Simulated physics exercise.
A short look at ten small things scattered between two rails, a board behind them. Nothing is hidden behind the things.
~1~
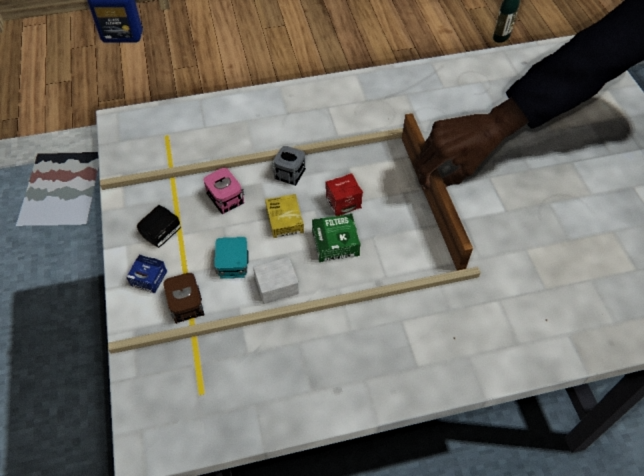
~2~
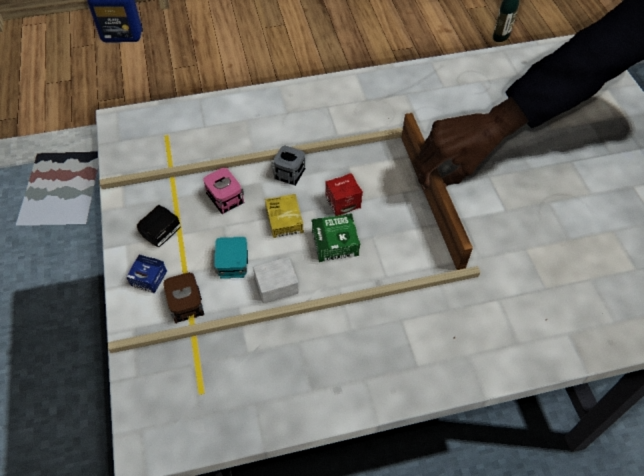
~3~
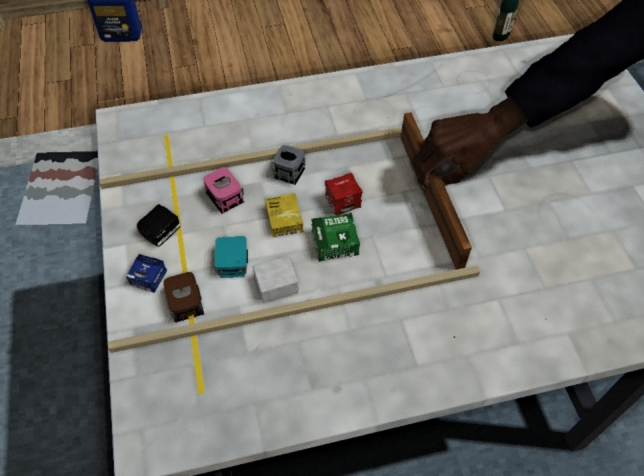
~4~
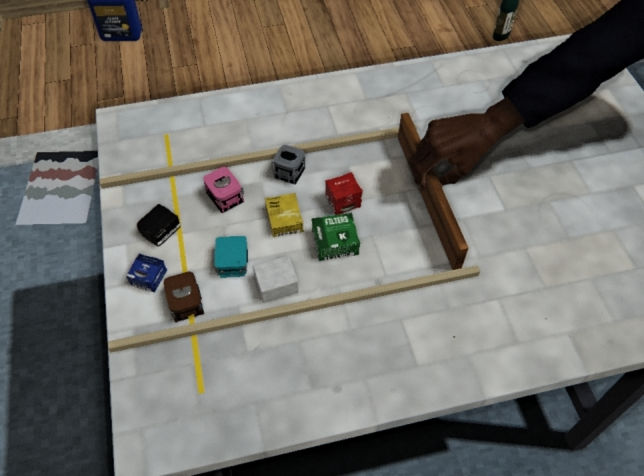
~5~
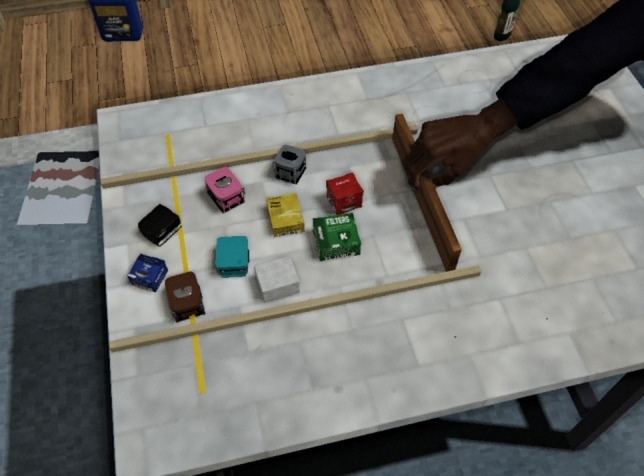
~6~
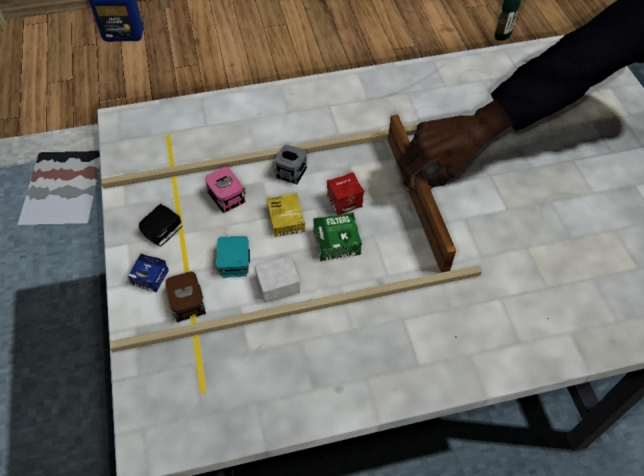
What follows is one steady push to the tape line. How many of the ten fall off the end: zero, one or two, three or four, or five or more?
As it turns out, the number that fall off is one or two.
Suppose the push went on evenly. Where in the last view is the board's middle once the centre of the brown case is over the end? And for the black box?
Its middle is around (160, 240) and around (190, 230).
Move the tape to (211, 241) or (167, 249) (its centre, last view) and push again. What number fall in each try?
It would be 0 and 2.
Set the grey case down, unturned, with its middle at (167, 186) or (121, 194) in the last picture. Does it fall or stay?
In that order, it stays on; remains up.
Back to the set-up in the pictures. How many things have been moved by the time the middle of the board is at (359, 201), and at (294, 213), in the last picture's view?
First 1, then 5.
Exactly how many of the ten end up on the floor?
Exactly 2.
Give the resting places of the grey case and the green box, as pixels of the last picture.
First (162, 192), then (164, 267).
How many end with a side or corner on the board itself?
It touches 4.
A little later, none off yet; blue box at rest near (149, 273); black box at rest near (160, 225); brown case at rest near (186, 297).
Next, none off yet; blue box shifted about its own width near (130, 278); black box shifted about its own width near (129, 231); brown case shifted a little near (167, 305).
When it is over, the number that fall off is one or two; down, black box and blue box.
